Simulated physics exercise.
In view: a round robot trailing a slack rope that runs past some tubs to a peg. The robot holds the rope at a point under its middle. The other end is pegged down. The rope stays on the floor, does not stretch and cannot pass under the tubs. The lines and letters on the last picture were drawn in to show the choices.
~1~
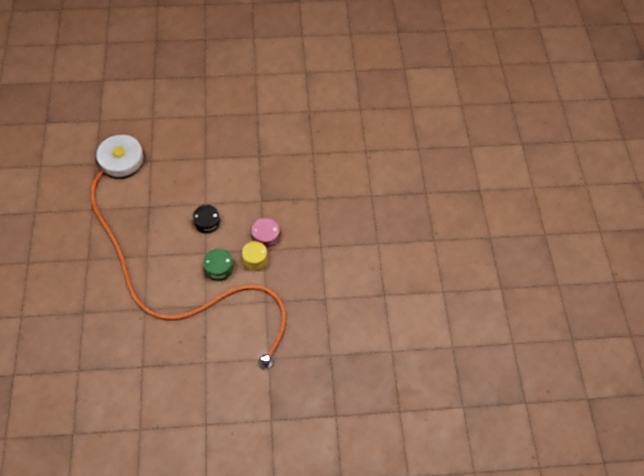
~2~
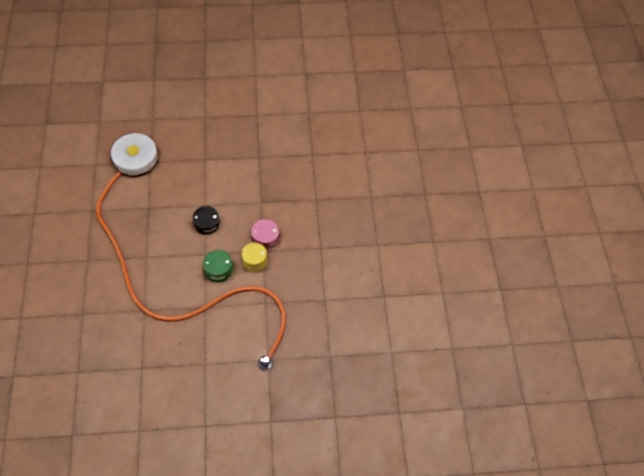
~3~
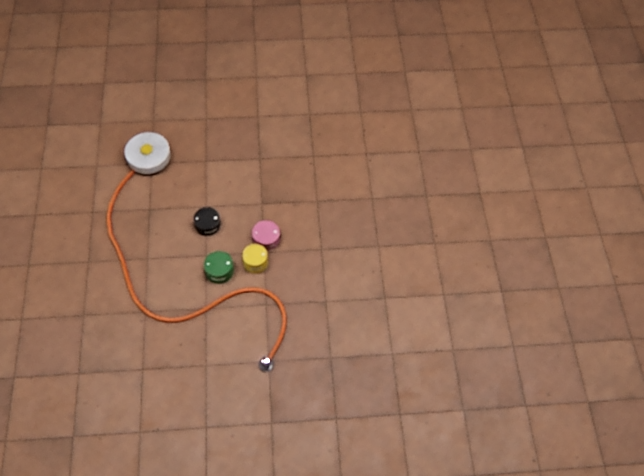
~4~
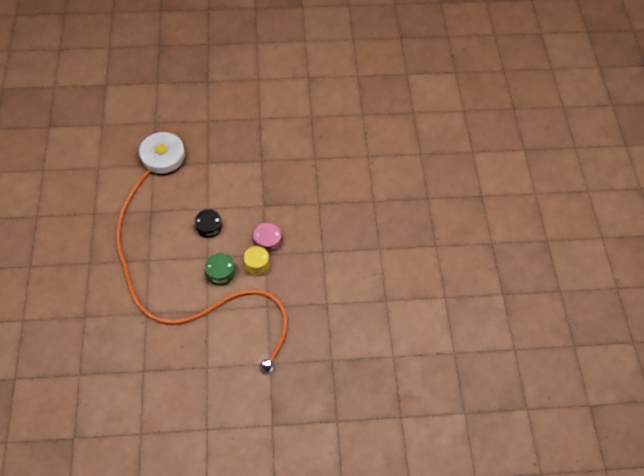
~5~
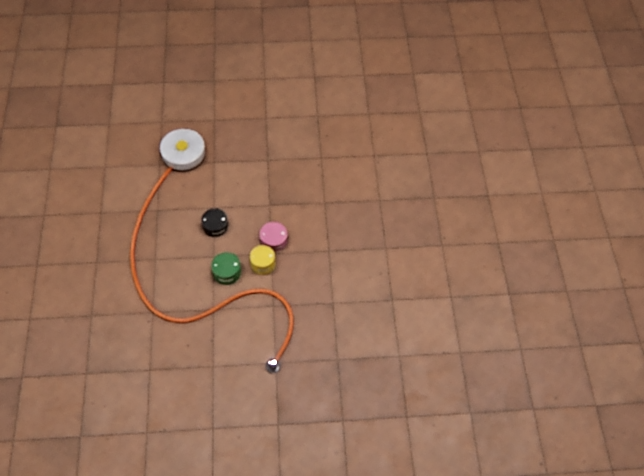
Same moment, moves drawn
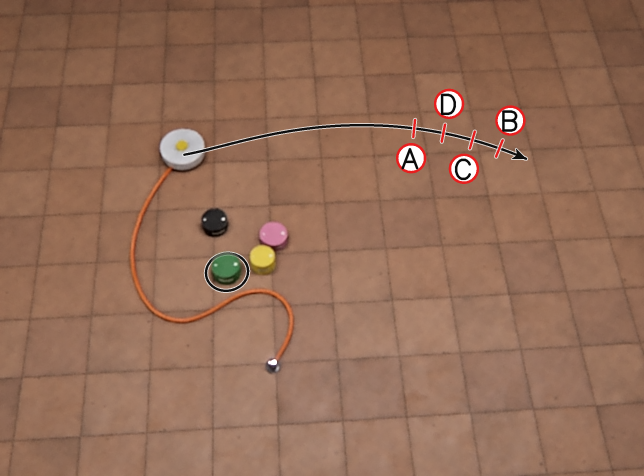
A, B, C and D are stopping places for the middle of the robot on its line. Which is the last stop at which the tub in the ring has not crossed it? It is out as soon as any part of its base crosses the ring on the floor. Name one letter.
A.
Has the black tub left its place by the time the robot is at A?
Yes.
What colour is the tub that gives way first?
Black.
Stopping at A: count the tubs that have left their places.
One.
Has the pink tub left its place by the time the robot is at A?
By then, no.
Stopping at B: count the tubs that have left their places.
By then, four.
On the marked copy, A at (414, 128); B at (499, 148); C at (472, 140); D at (443, 133); the ring at (227, 272); the route from (184, 155) via (356, 125) to (526, 159).
Following A. Soon after the start, robot (265, 131); green tub (226, 268).
Later, robot (346, 121); green tub (226, 268).
In the end, robot (415, 124); green tub (226, 268); black tub (238, 231); the green tub is still in its ring.
As for the rest, B drags the ringed tub to (273, 277); C drags the ringed tub to (258, 272); D drags the ringed tub to (243, 266).
